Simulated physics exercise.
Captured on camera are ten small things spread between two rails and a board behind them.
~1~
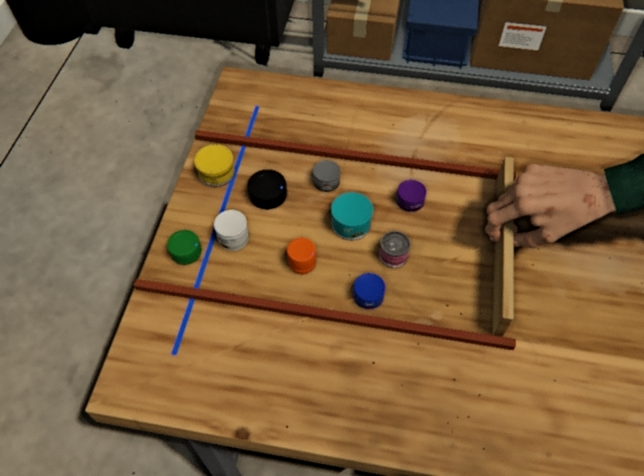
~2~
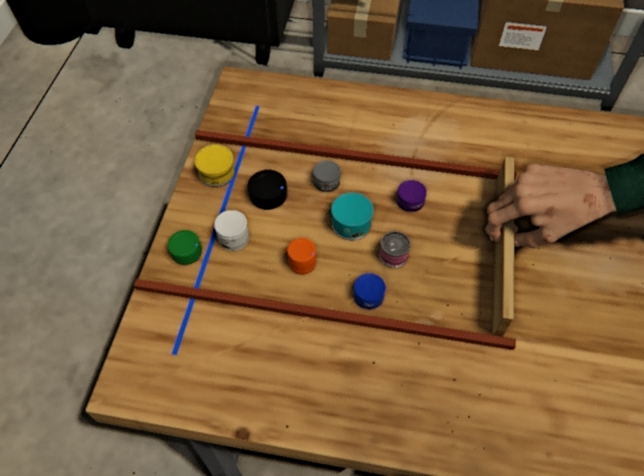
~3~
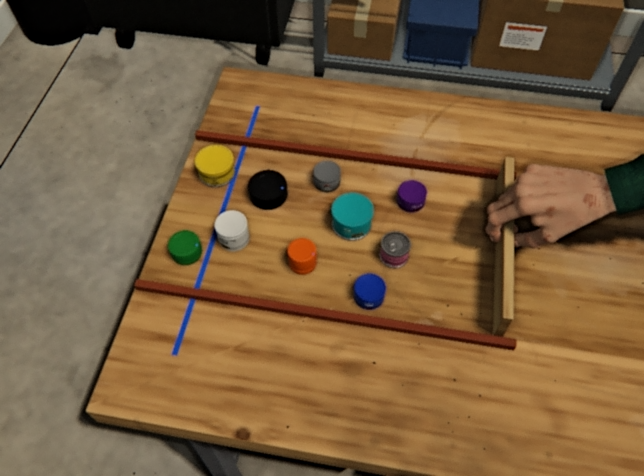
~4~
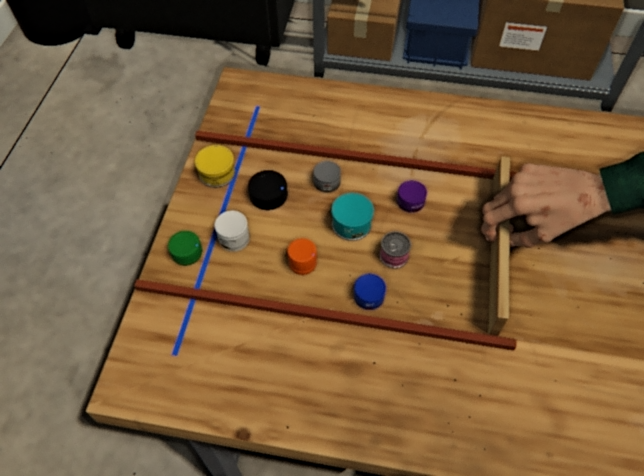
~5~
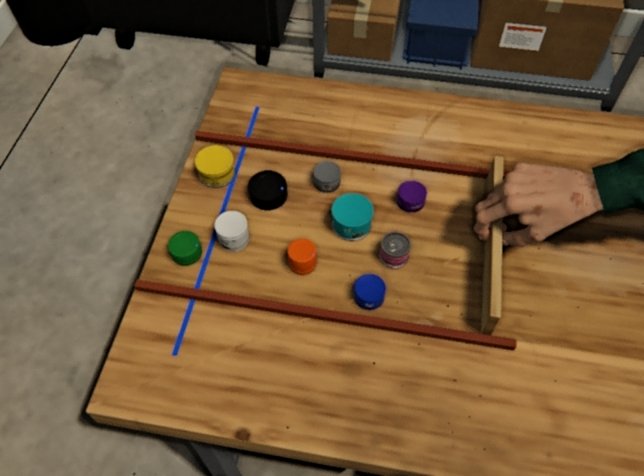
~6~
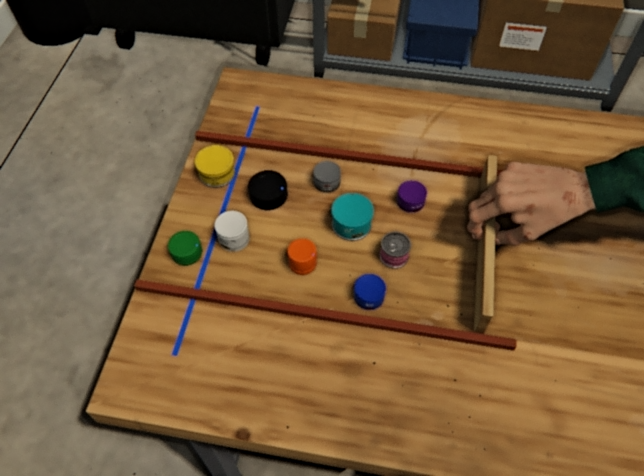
On a wooden table, a hand holding a board between two rails slides it slightly left, while colourful lids and tubs stay still.
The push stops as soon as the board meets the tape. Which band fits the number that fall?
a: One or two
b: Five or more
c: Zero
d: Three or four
One or two (a).
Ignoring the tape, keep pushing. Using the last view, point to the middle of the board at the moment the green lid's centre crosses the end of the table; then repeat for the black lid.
The middle is at (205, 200) when it's the green lid, and at (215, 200) when it's the black lid.
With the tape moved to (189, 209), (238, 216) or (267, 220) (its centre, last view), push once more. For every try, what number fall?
In order, the counts are 4, 1 and 0.
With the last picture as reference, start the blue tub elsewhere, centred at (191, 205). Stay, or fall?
From that start, the object then is safe.
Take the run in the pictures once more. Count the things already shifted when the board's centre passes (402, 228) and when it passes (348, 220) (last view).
Counts: 2 and 5.
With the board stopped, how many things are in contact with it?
It touches 6.
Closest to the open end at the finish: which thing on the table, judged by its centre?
It's the black lid.
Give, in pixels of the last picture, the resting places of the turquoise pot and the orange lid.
Turquoise pot: (204, 196); orange lid: (193, 247).
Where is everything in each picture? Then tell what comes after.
Green lid (185, 247); yellow tin (215, 166); white tub (232, 231); board (504, 242); tape (221, 213), in the first frame.
Yellow tin (215, 166); pink tin (395, 250), in the second frame.
White tub (233, 231); orange lid (302, 257), in the third frame.
Green lid (185, 248); board (499, 242), in the fourth frame.
Yellow tin (216, 167); purple tub (412, 197), in the fifth frame.
Green lid (185, 248); yellow tin (216, 167); white tub (233, 232); board (486, 240); tape (222, 214), in the sixth frame.
Early on, none off yet; green lid at rest near (185, 248); yellow tin at rest near (216, 167); white tub at rest near (233, 232).
A while later, none off yet; green lid at rest near (185, 248); yellow tin travelled a little near (199, 163); white tub travelled a little near (218, 231).
Finally, the number that fall off is one or two; lost, yellow tin.
